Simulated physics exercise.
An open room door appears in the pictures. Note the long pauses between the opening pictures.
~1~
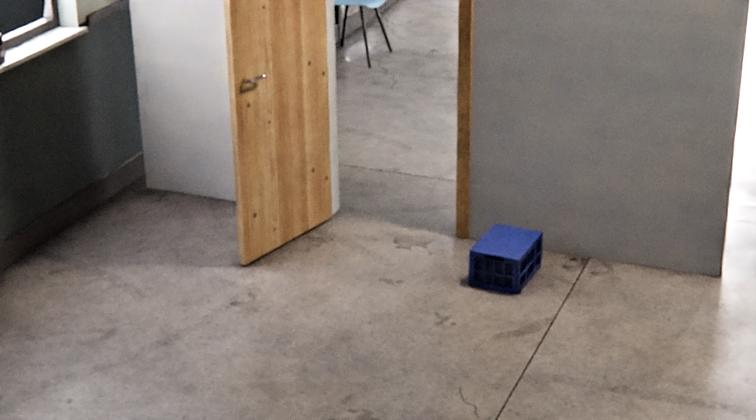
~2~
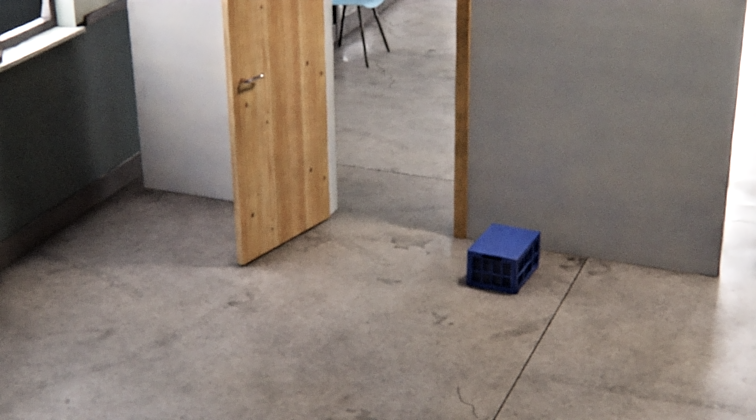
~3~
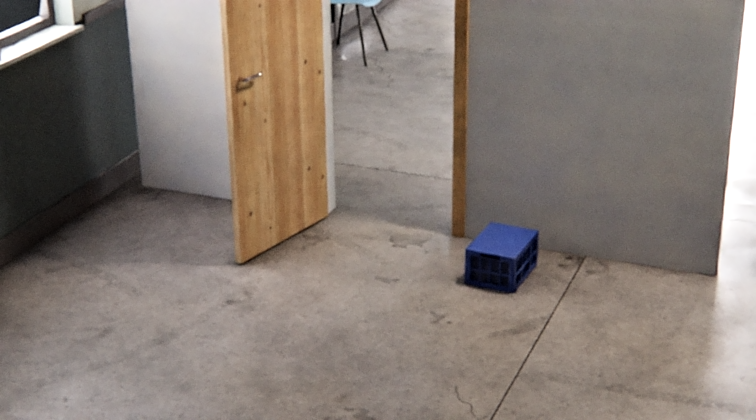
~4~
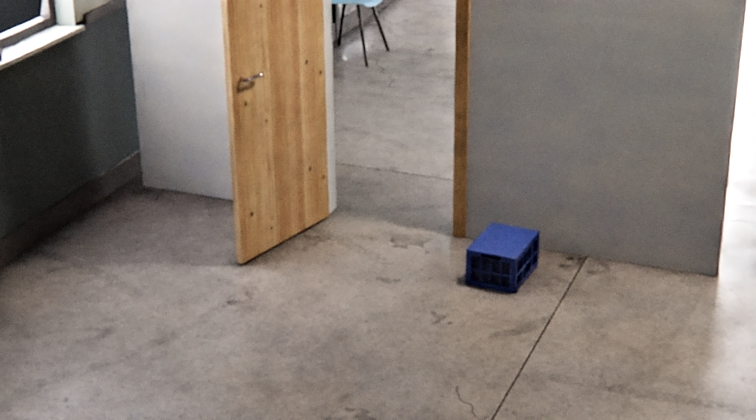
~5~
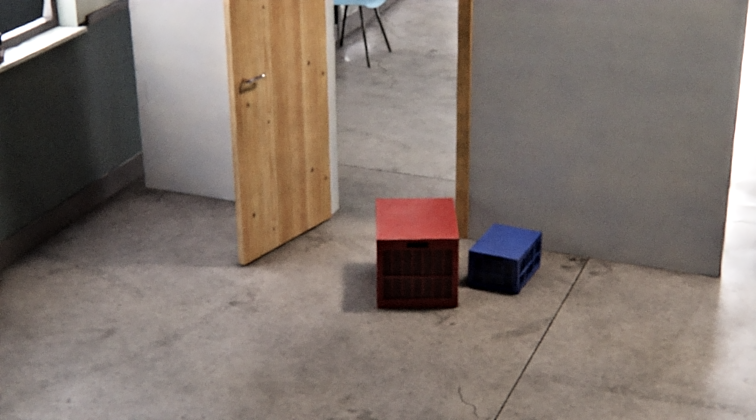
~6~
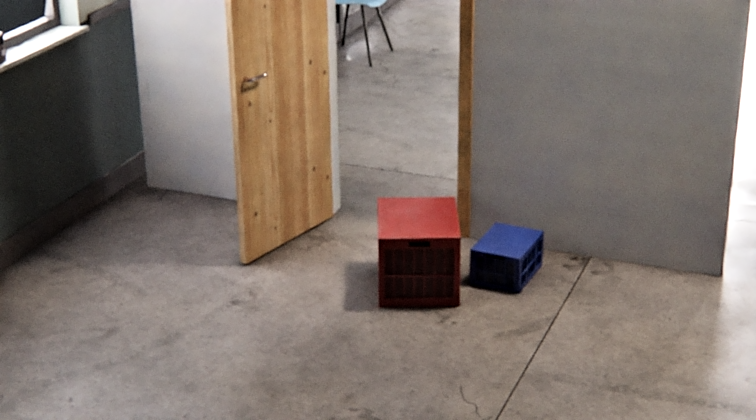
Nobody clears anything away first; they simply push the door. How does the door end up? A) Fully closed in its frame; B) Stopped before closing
The answer is B.
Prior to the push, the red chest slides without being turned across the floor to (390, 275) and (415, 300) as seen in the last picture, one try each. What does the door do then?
Well, on try one it is halted early, and on try two it completes its arc.
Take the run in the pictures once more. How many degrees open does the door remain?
About 45°.
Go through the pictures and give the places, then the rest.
The first frame shows door wide open and still; blue crate (506, 258).
The second frame shows door wide open and still; blue crate (504, 258).
The third frame shows door wide open and still; blue crate (502, 257).
The fourth frame shows door wide open and still; blue crate (503, 257).
The fifth frame shows door wide open and still; blue crate (505, 258).
The sixth frame shows door wide open and still; red chest (418, 251); blue crate (507, 257).
Then, 0.50 s past the last view, door 94° open.
Then, 0.90 s past the last view, door 78° open.
Then, 1.20 s past the last view, door 66° open.
Then, 1.50 s past the last view, door 53° open.
Finally, door 47° open; both still in place. Final places as the last picture's camera would see them, red chest near (419, 251).
